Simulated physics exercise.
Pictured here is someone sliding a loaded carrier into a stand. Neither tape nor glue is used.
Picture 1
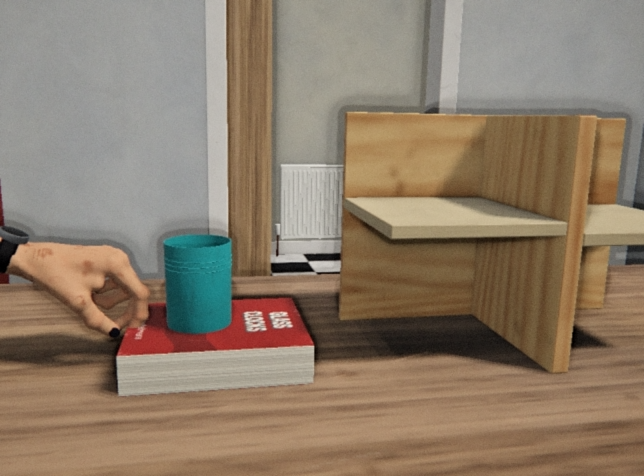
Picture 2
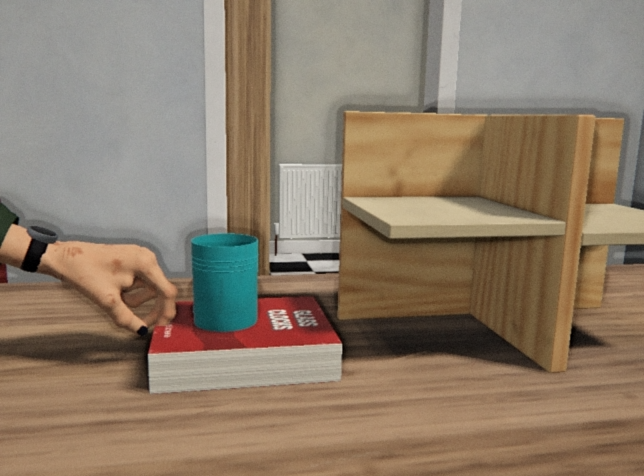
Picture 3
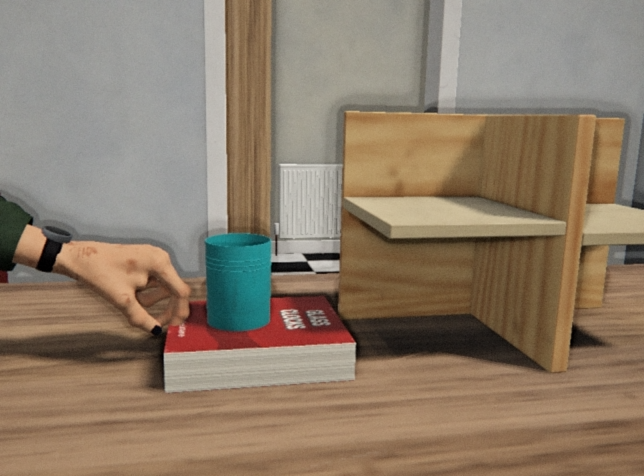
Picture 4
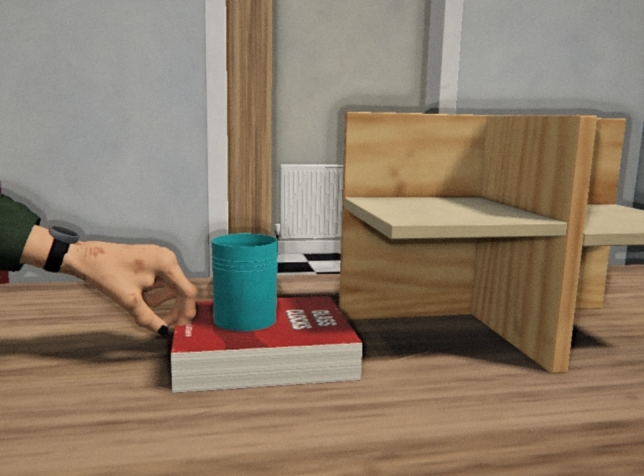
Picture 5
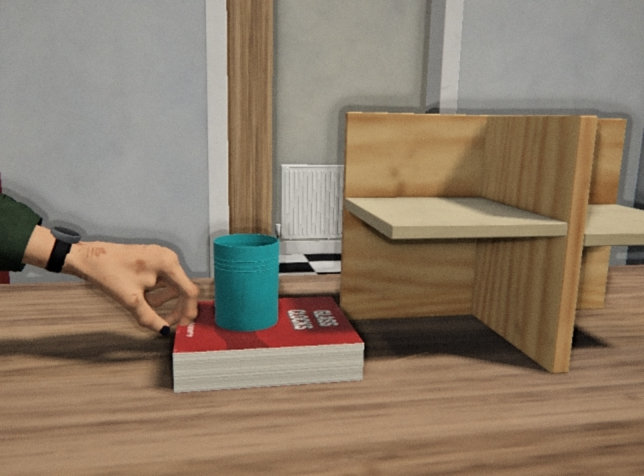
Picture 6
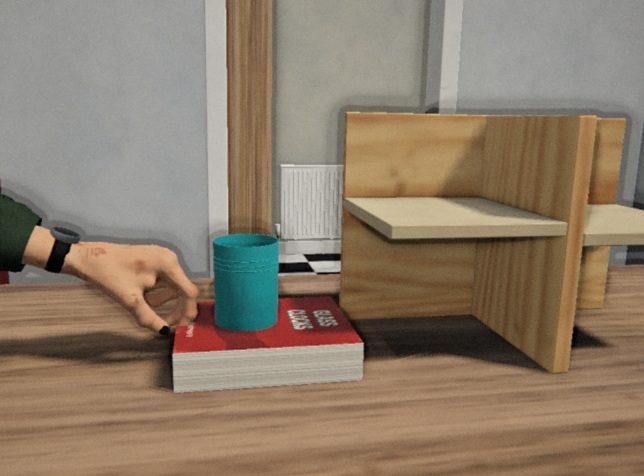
A turquoise beaker rode on top of a thick red book as a hand at the left slid the book a short way right across the table toward a wooden shelf, then barely moved.
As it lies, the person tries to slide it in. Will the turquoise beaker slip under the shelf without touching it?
No contact.
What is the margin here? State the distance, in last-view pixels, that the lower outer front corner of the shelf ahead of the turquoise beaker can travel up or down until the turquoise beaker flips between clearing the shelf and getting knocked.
Move it down some 20 pixels and it switches.
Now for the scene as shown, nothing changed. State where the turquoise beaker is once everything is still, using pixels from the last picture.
It ends up close to (423, 276).
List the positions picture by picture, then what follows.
Hand sliding it forward; turquoise beaker (199, 282); red book (217, 341), in the first picture.
Hand sliding it forward; turquoise beaker (226, 281); shelf (520, 231), in the second picture.
Hand sliding it forward; turquoise beaker (238, 280); red book (256, 338), in the third picture.
Hand sliding it forward; turquoise beaker (245, 281); shelf (521, 231), in the fourth picture.
Hand sliding it forward; turquoise beaker (247, 281); red book (264, 338), in the fifth picture.
Hand sliding it forward; turquoise beaker (246, 281); shelf (521, 231), in the sixth picture.
Then, 0.70 s after the last picture, turquoise beaker riding along near (300, 280).
Then, 1.28 s after the last picture, turquoise beaker riding along near (367, 278).
At rest, the turquoise beaker rides in untouched, near (423, 276).
